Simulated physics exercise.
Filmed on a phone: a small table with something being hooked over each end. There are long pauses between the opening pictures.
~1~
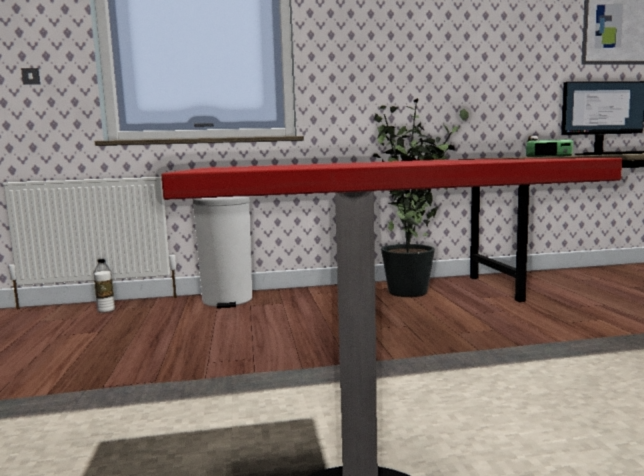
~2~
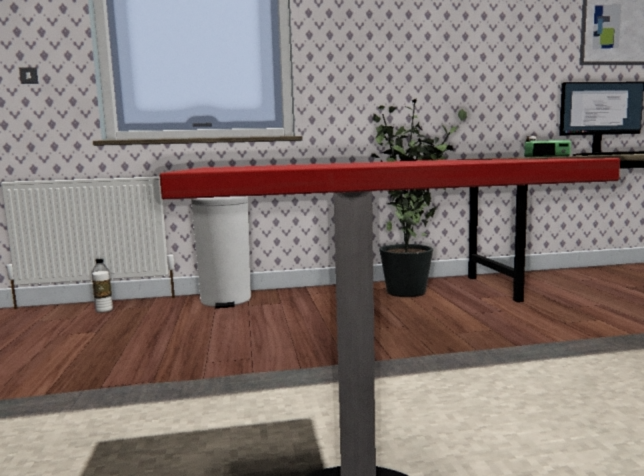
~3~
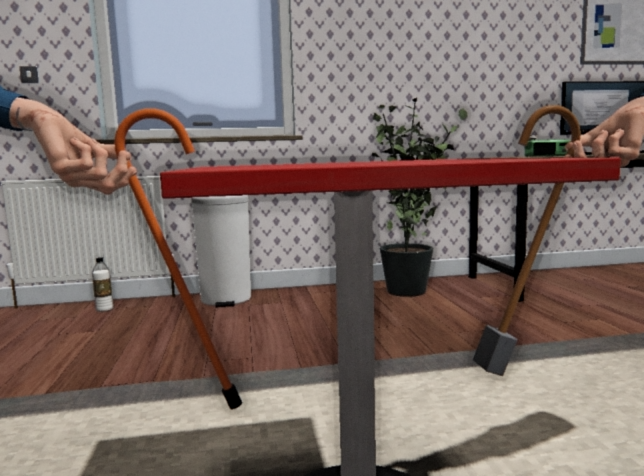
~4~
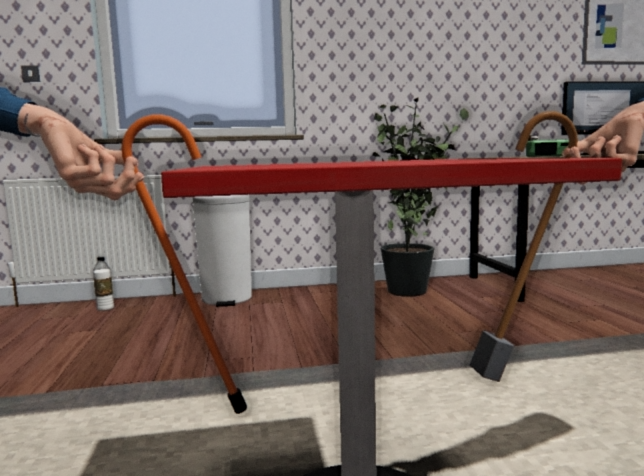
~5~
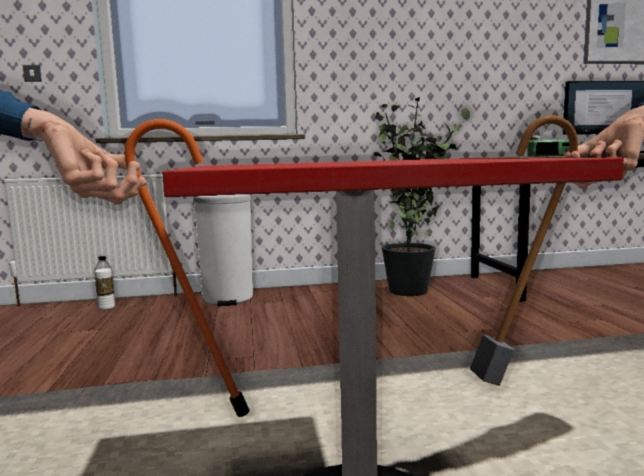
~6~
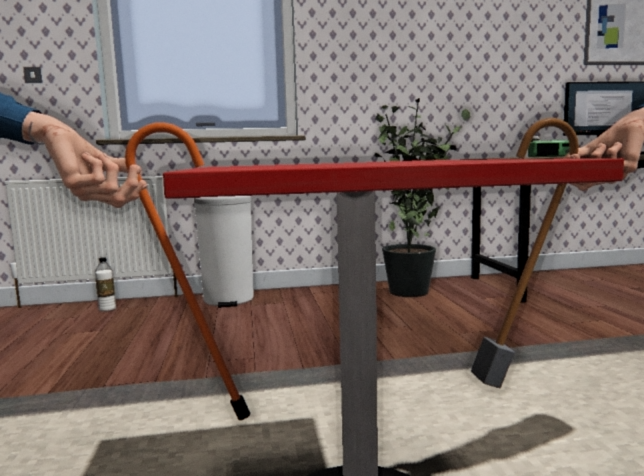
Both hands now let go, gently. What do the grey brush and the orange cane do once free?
In the end the grey brush falls to the floor and the orange cane stays hooked on the edge.
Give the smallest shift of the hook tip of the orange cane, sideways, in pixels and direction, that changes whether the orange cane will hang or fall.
Roughly 12 pixels left.
Then, 0.32 s past the last view, grey brush come down near (514, 391); orange cane at rest near (211, 274).
Then, 0.52 s past the last view, grey brush in the air near (564, 410); orange cane at rest near (211, 274).
Then, 0.64 s past the last view, grey brush in the air near (602, 455); orange cane at rest near (210, 275).
Finally, the grey brush slips off; the orange cane hangs from the table, near (212, 274).
